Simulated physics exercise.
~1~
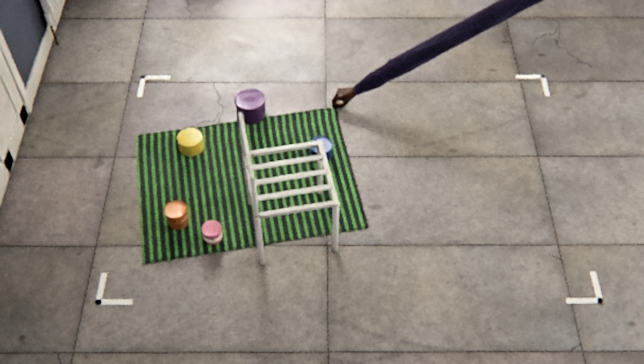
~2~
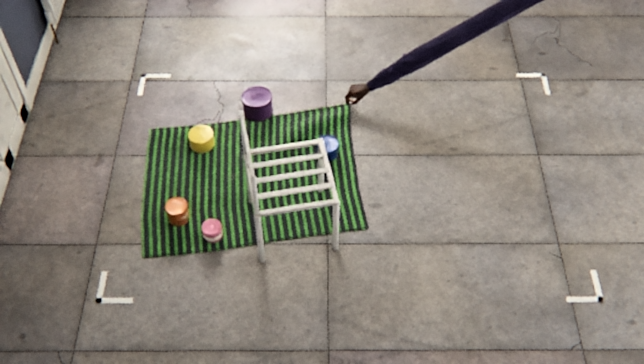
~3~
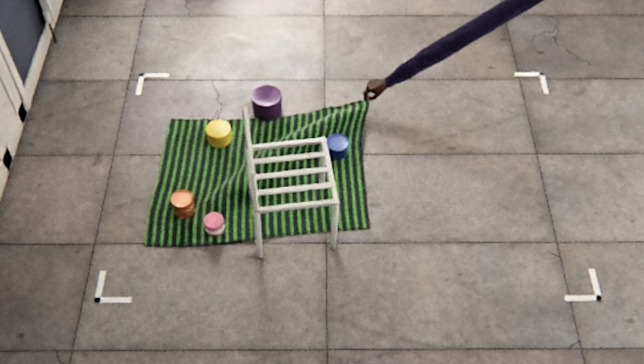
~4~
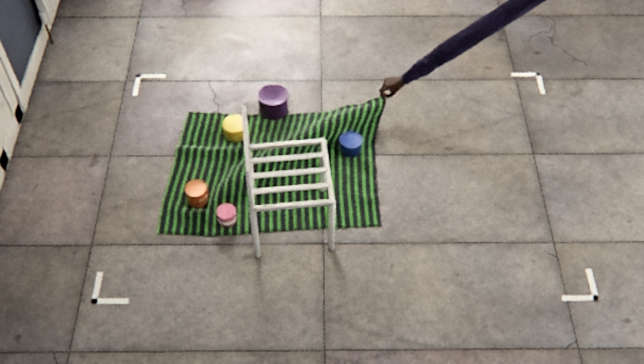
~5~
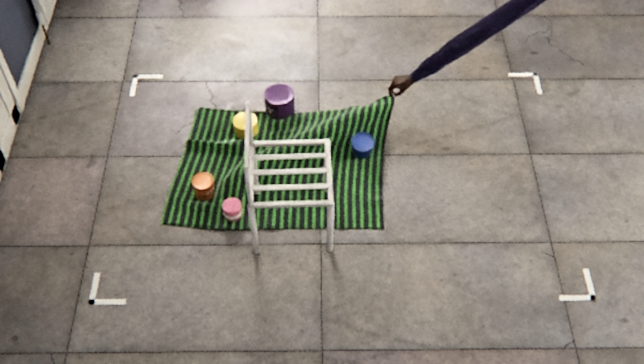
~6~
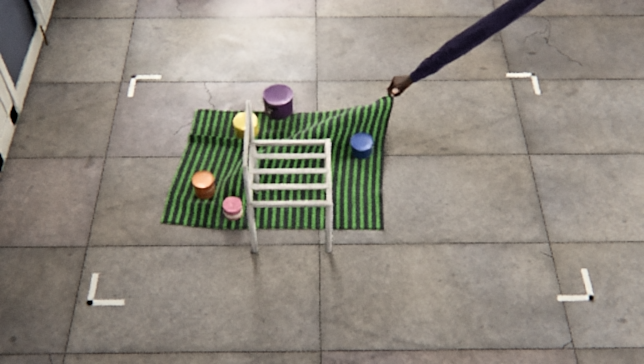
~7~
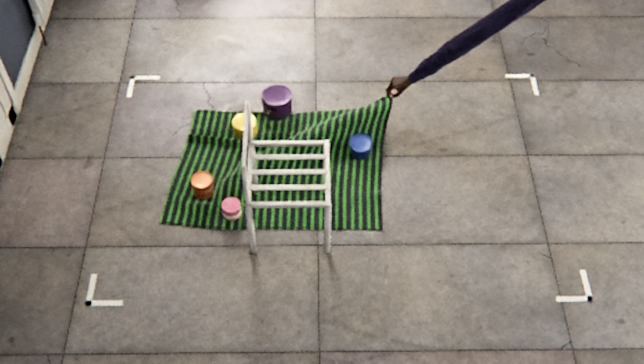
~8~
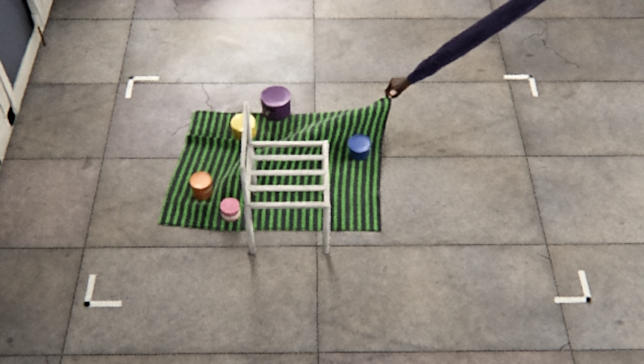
On a tiled utility-room floor, a dark arm drags a striped green rug rightward, carrying coloured containers along, then holds still.
